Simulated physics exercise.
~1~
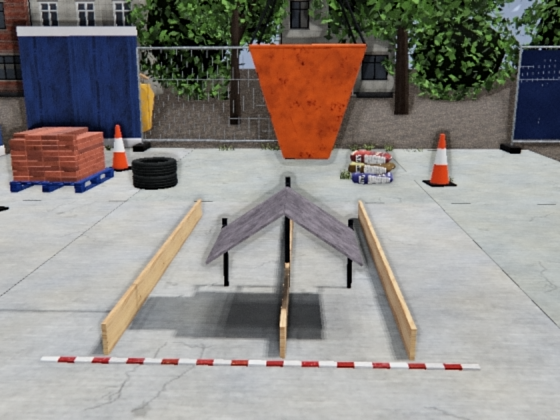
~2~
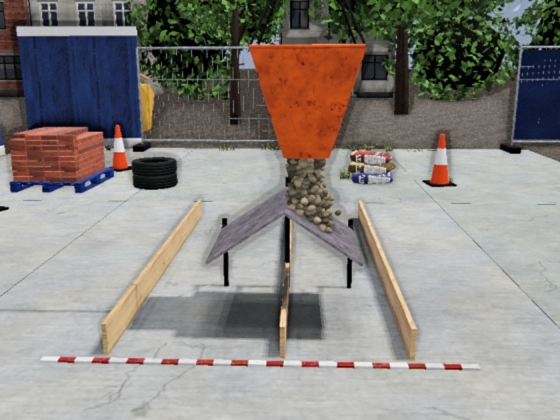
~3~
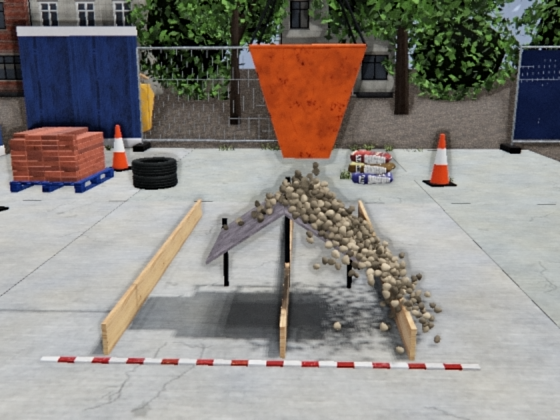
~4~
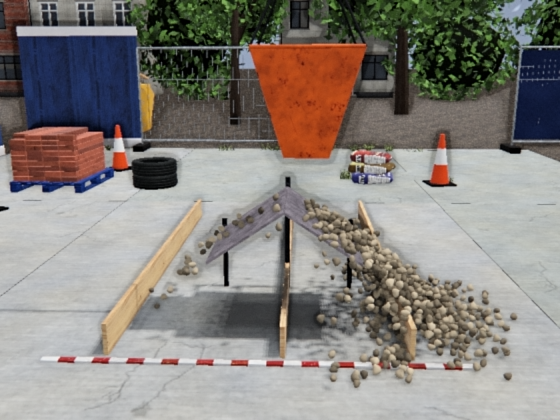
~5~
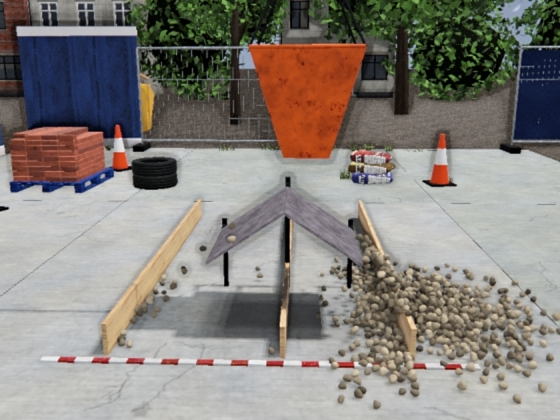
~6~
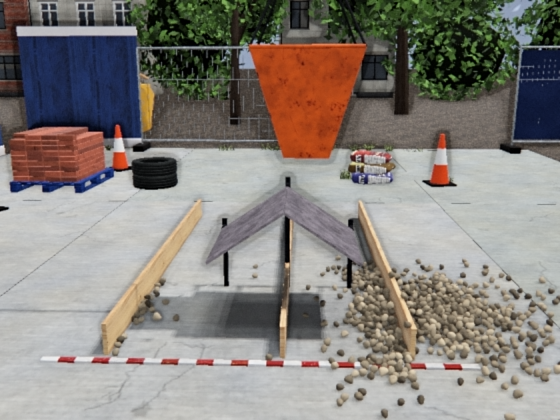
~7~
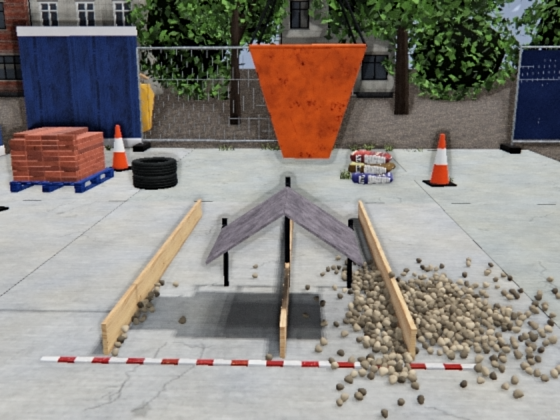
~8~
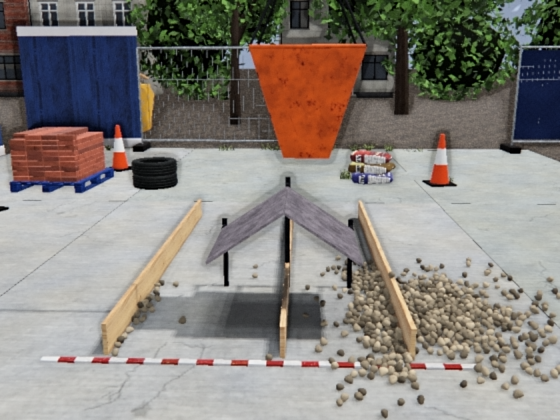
A large orange hopper hangs over a grey, peaked steel ramp on a concrete yard, seen from the front and slightly above, with three wooden planks and a red and white striped bar on the ground. Behind stand a blue container, stacked bricks, a tyre, cones and a fence. Rounded tan cobbles drop from the hopper onto the peak and pour mostly down the right slope, while a few roll down the left. Many tumble over the right plank and spread outward. They settle with most beyond that plank, many in the right bay and a few in the left, leaving the ramp bare.
